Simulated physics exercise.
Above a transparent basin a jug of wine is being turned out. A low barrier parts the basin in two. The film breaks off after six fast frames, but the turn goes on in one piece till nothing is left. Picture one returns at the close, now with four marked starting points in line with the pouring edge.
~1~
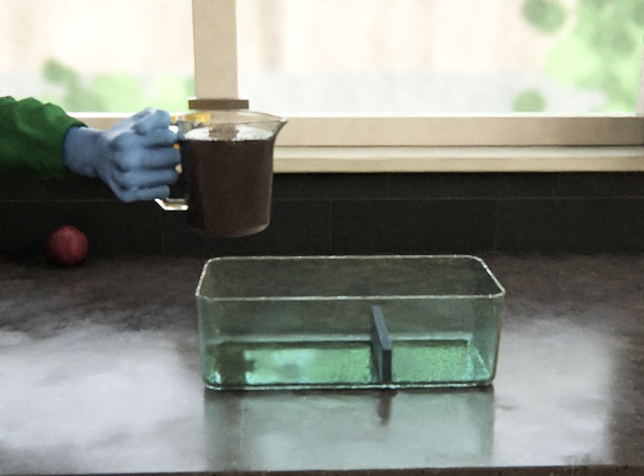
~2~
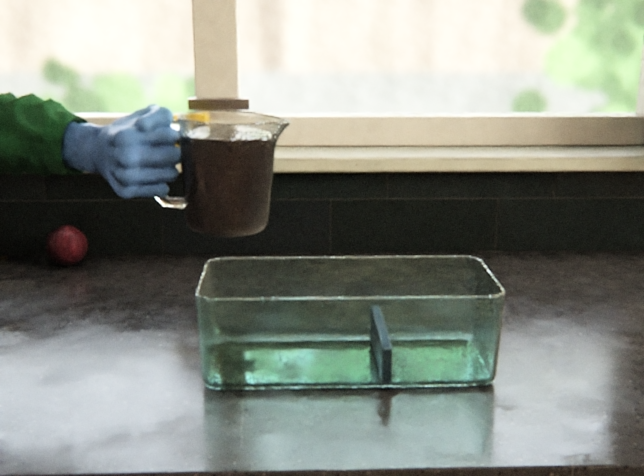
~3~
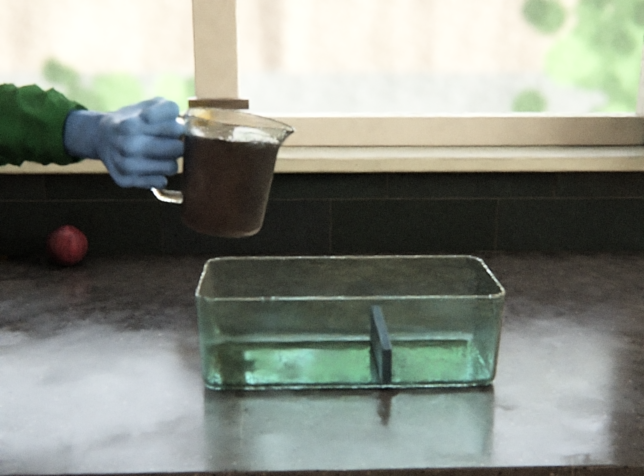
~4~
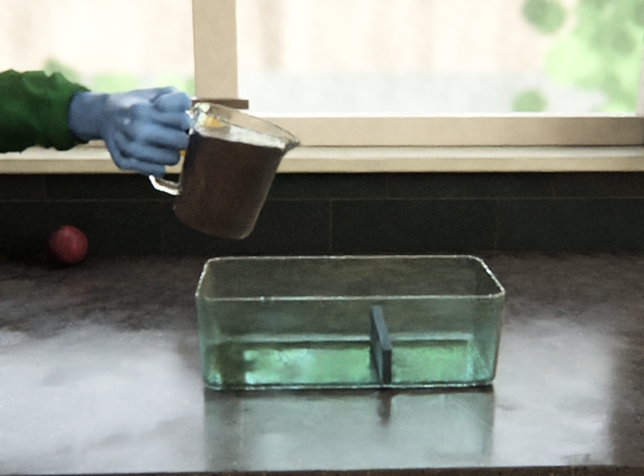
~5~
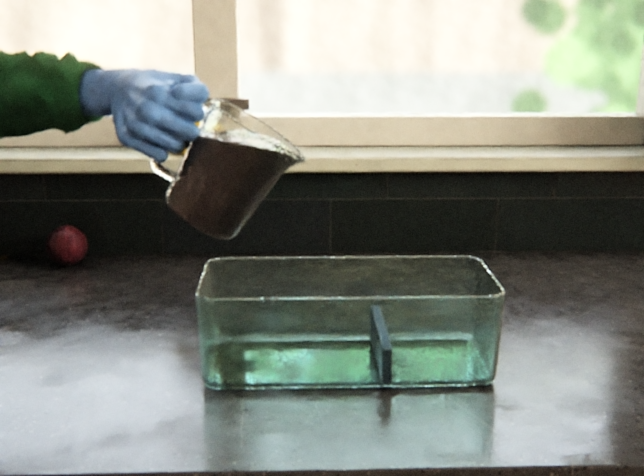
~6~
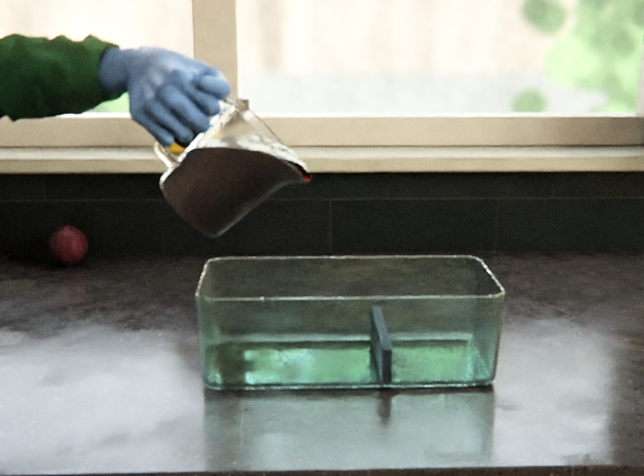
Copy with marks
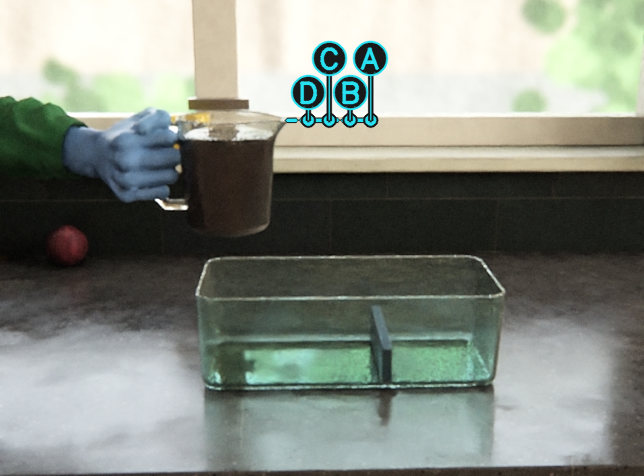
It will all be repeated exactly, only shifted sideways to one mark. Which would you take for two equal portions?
Dot B does it best.
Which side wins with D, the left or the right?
More ends on the left.
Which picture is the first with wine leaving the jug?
In picture 6.
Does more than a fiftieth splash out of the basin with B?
Yes, it does.
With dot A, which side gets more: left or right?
More ends on the right.
On the marked copy, A at (370, 120); B at (350, 120); C at (329, 120); D at (308, 120).
Choosing A, about 23 % ends left of the wall and 69 % right of it; 8 % is lost outside.
Choosing B, about 55 % ends left of the wall and 40 % right of it; 5 % is lost outside.
Choosing C, about 73 % ends left of the wall and 21 % right of it; 5 % is lost outside.
Choosing D, about 83 % ends left of the wall and 11 % right of it; 6 % is lost outside.
